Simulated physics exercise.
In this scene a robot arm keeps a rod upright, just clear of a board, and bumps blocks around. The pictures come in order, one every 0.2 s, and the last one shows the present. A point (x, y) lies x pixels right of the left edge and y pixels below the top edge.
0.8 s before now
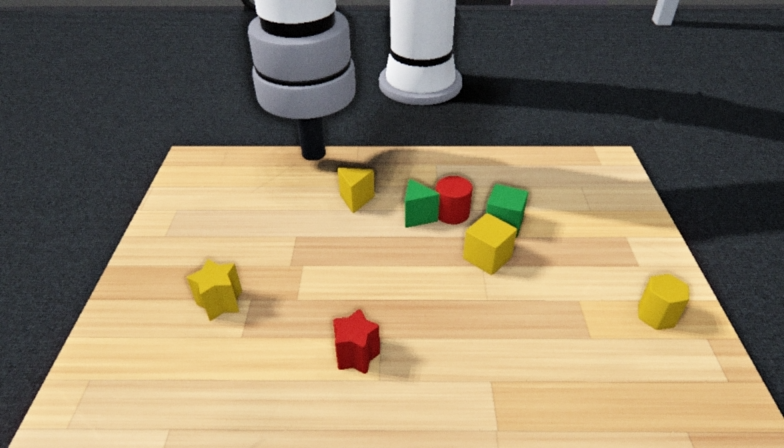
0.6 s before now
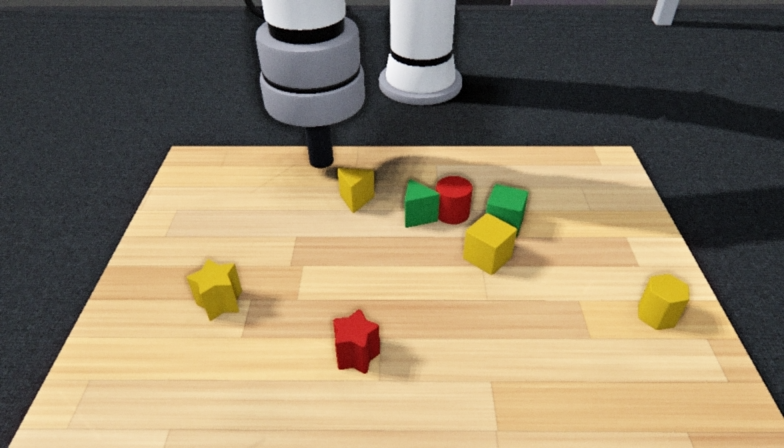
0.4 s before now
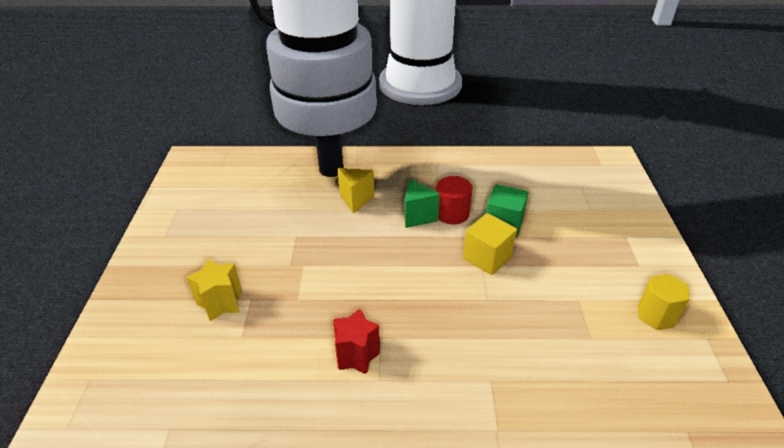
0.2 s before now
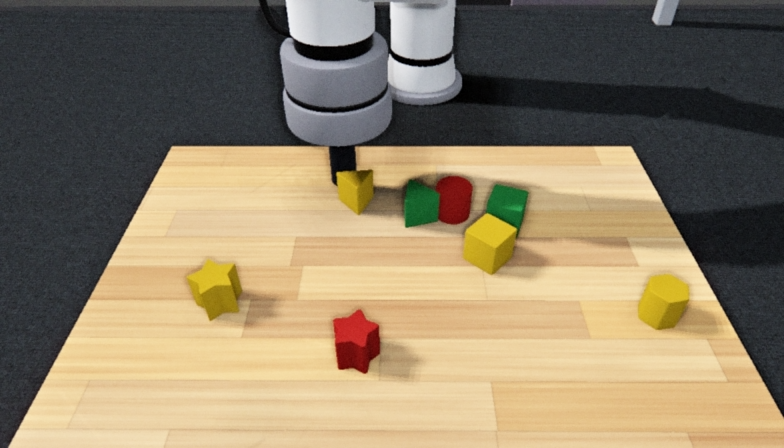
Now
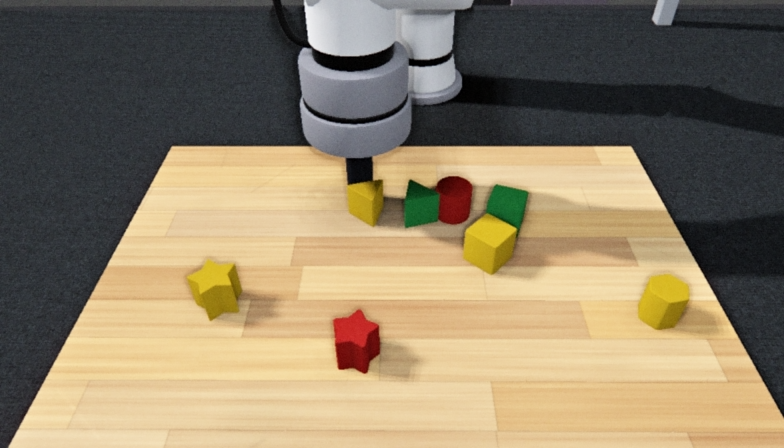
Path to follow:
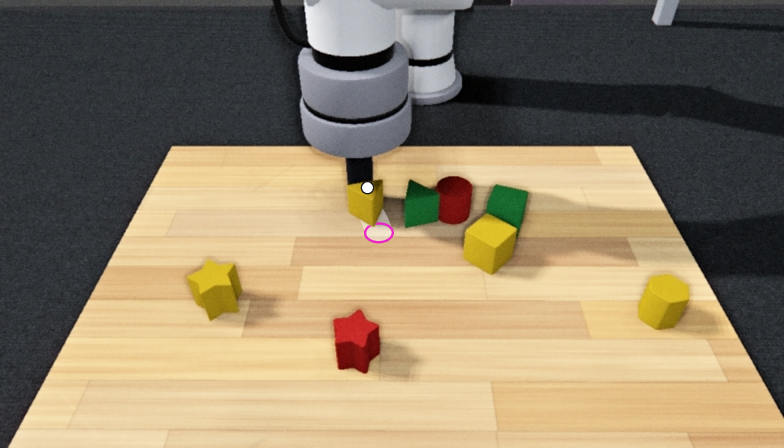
A light wooden board on a dark surface is seen from above at an angle by a still camera. A grey and white robot arm with a black rod is at the back, near a yellow triangular block, with green, red and yellow blocks to its right and yellow and red stars nearer the front. The rod moves right and forward, then nudges the triangular block slightly the same way.
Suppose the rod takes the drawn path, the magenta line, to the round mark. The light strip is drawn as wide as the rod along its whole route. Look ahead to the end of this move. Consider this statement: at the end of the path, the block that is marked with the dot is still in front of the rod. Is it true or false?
It is true.
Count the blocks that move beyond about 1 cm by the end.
The push will move one block.
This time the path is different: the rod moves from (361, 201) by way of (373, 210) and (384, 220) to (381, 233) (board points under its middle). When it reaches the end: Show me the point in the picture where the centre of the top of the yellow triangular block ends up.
Expect it around (389, 221).
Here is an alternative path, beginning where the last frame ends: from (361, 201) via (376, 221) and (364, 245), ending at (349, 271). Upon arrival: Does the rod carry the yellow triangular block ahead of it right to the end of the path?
No.
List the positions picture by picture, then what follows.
The first frame shows rod's lower end at (314, 154); yellow triangular block at (354, 174); green triangular block at (418, 191).
The second frame shows rod at (322, 162); blocks still.
The third frame shows rod at (332, 170); blocks still.
The fourth frame shows rod at (345, 180); yellow triangular block at (356, 176).
The fifth frame shows rod at (361, 191); yellow triangular block at (367, 188); green triangular block at (418, 191).
Drawn move, from (361, 201) through (369, 210) and (375, 221) to (379, 233); the dot is on the yellow triangular block.
What follows on the original path. Halfway along, rod at (372, 206); yellow triangular block at (379, 203).
At the end, rod at (379, 223); yellow triangular block at (388, 221); green triangular block still.
